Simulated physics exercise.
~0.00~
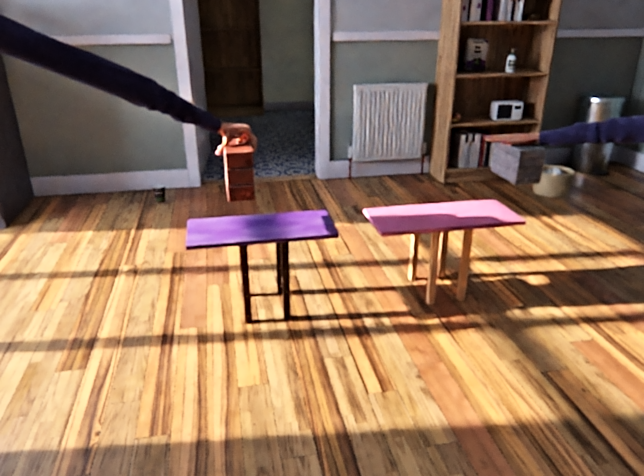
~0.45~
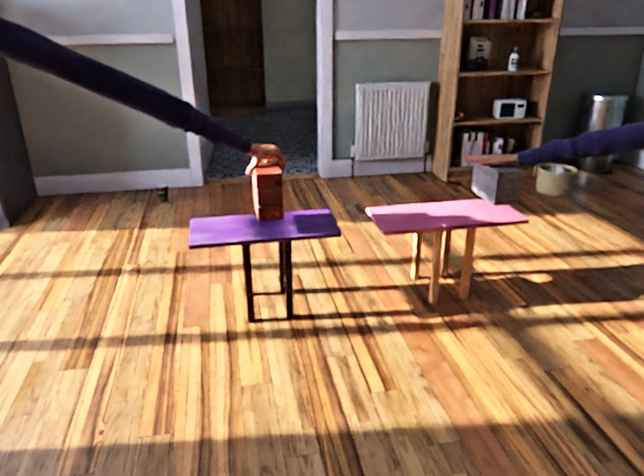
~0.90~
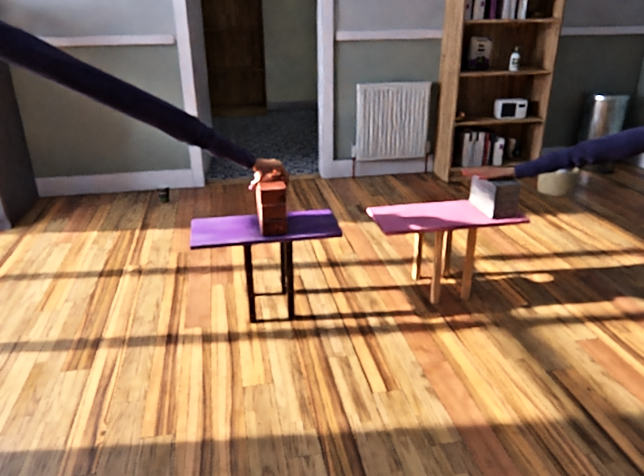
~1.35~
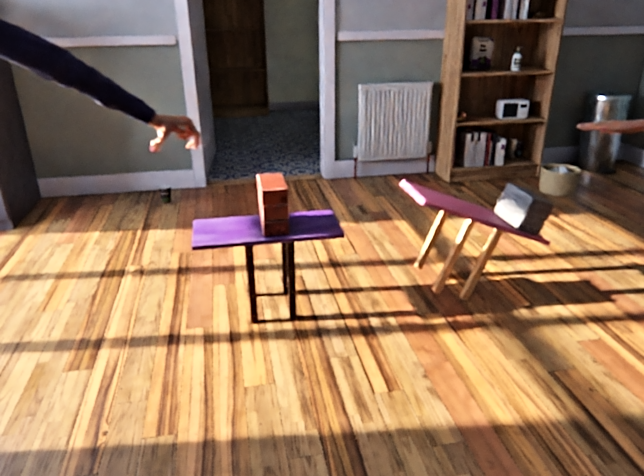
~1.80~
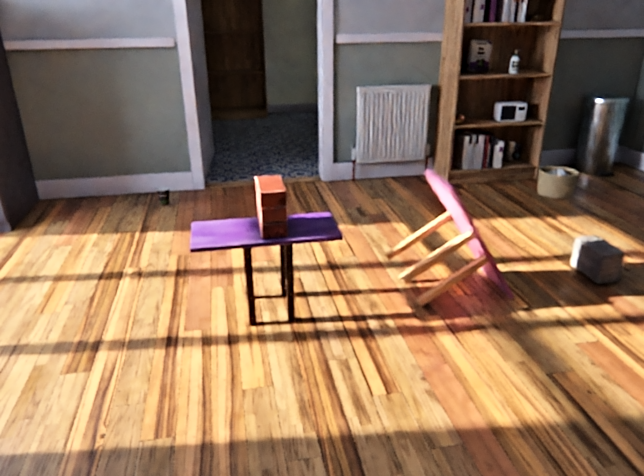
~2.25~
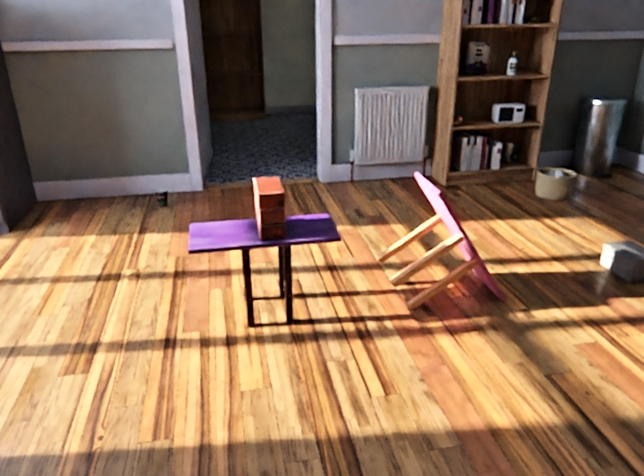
Sunlit wooden-floored room, two hands setting blocks on small tables, the pink one tipping over rightward while the purple one stands steady.
